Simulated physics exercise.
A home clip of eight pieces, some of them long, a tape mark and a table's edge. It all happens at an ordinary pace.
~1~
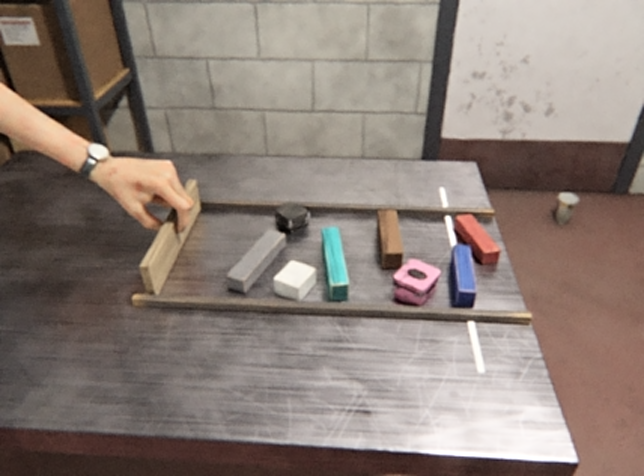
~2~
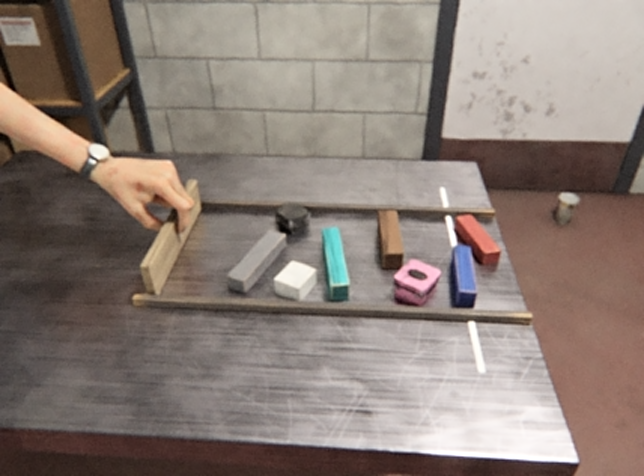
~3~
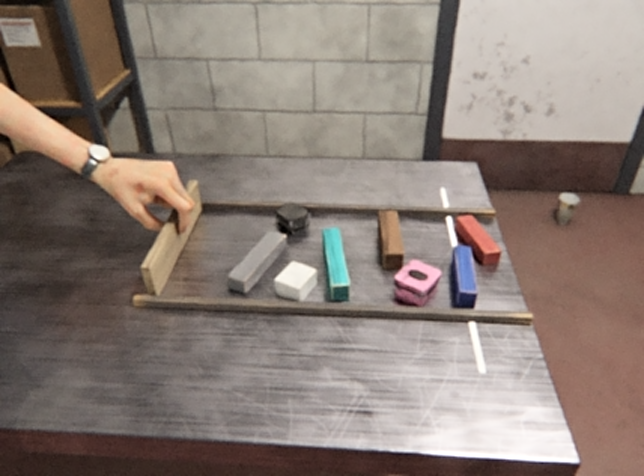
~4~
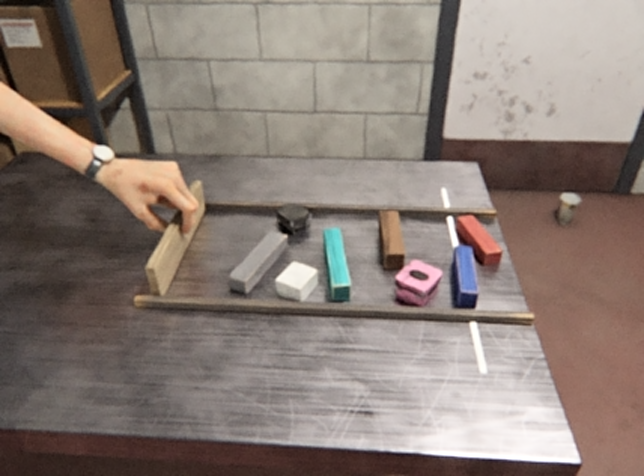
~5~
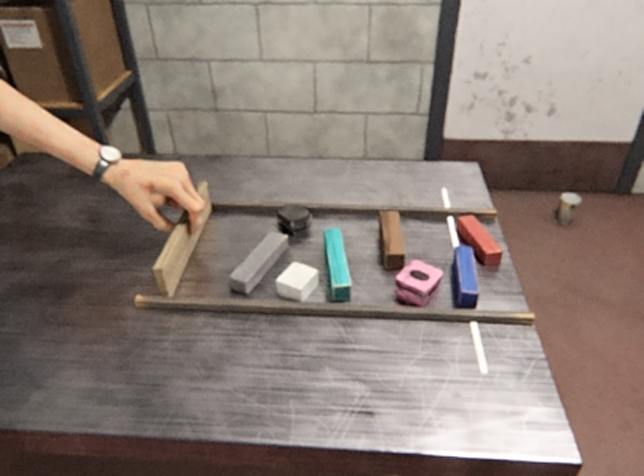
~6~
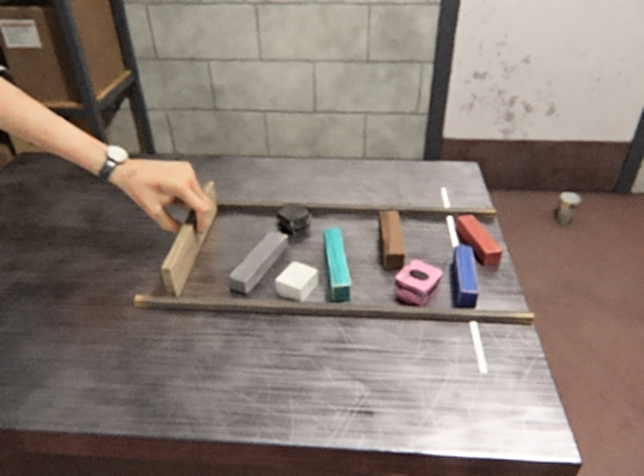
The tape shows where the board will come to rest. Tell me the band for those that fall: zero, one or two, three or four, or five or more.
In the end the number that fall off is three or four.
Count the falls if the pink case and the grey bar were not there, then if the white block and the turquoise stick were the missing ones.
First 2, then 2.
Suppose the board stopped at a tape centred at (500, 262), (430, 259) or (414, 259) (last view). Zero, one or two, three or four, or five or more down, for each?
One after another: 5 or more; none at all; none at all.
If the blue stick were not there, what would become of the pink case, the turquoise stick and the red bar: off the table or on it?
The pink case goes over, the turquoise stick is kept, the red bar falls.
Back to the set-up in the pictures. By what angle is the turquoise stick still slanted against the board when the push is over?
Near 25 degrees.
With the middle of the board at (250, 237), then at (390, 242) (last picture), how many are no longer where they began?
At the one place 1, at the other 7.
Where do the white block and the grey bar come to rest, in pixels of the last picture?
The white block stops around (505, 292); the grey bar around (473, 270).
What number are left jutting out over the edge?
It comes to 2.
Early on, none off yet; red bar at rest near (478, 239); blue stick at rest near (465, 275); pink case at rest near (418, 284).
A while later, none off yet; red bar at rest near (478, 239); blue stick at rest near (468, 276); pink case travelled about its own width near (440, 288).
Further along, none off yet; red bar moving near (485, 238); blue stick travelled about its own width near (508, 273); pink case travelled well along near (503, 291).
Finally, the number that fall off is three or four; lost, pink case, blue stick and red bar.
